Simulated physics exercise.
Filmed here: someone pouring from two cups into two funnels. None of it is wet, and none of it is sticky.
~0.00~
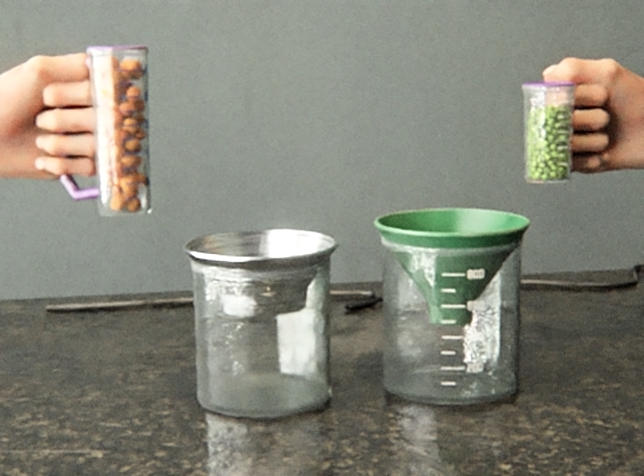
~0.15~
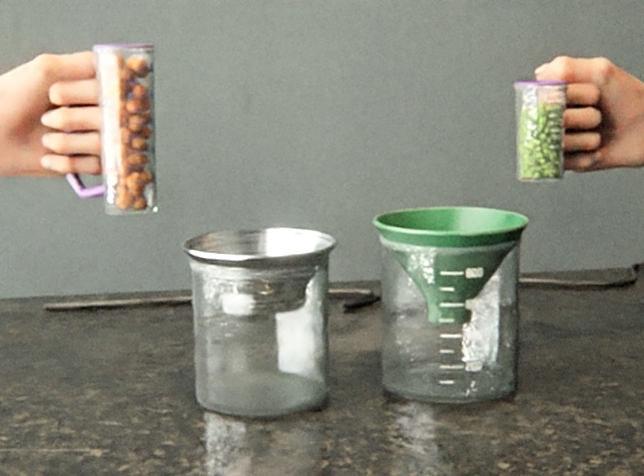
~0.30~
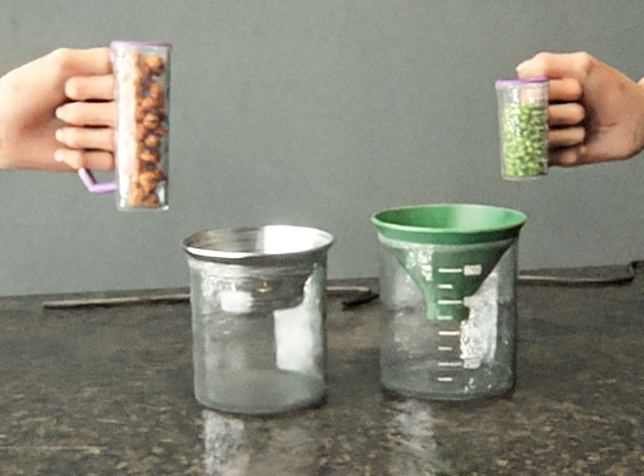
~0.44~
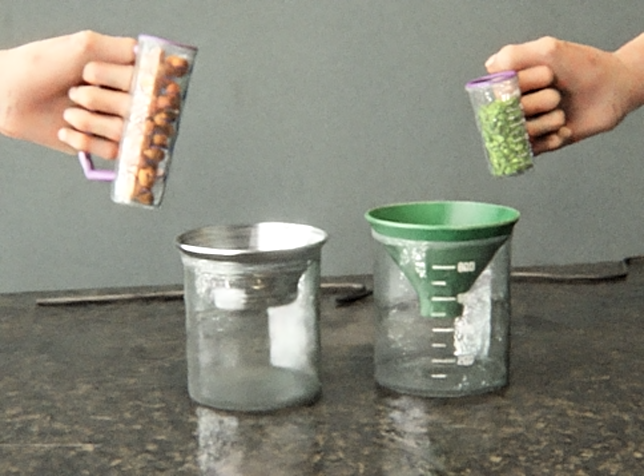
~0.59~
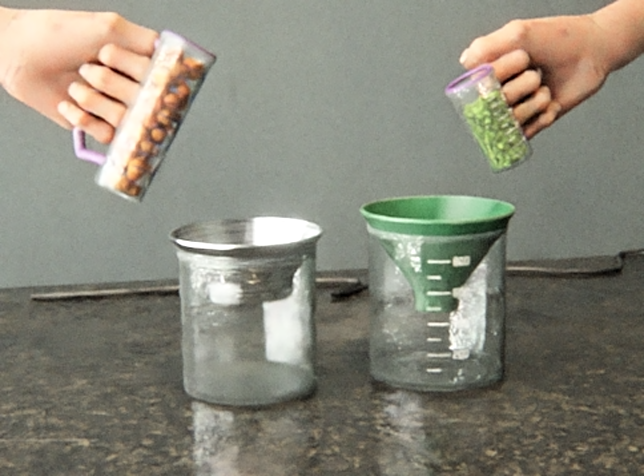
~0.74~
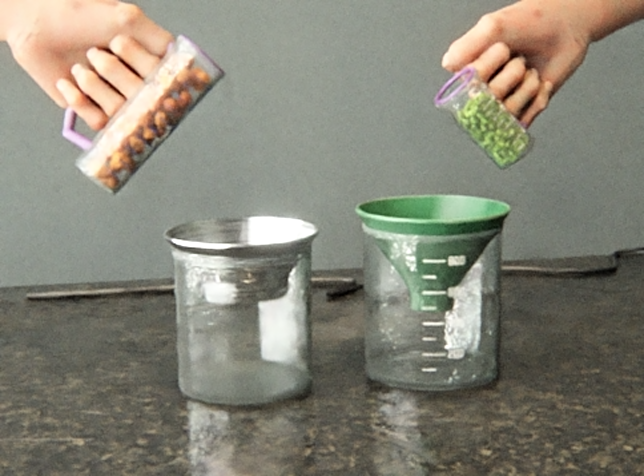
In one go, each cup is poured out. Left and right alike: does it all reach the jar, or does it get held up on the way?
Left: Reaches the jar; right: Reaches the jar.
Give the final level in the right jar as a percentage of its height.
10 in a hundred, roughly.
After 0.94 s, left, all still in the cup; right, all still in the cup.
After 1.19 s, left, nearly all still in the cup, a stray few in or over the funnel; right, all still in the cup.
After 1.46 s, left, most still in the cup, a small part in or over the funnel, a stray few down in the jar; right, most still in the cup, about a quarter in or over the funnel, a stray few down in the jar.
At rest (2.5 s), left, all down in the jar; right, all down in the jar.
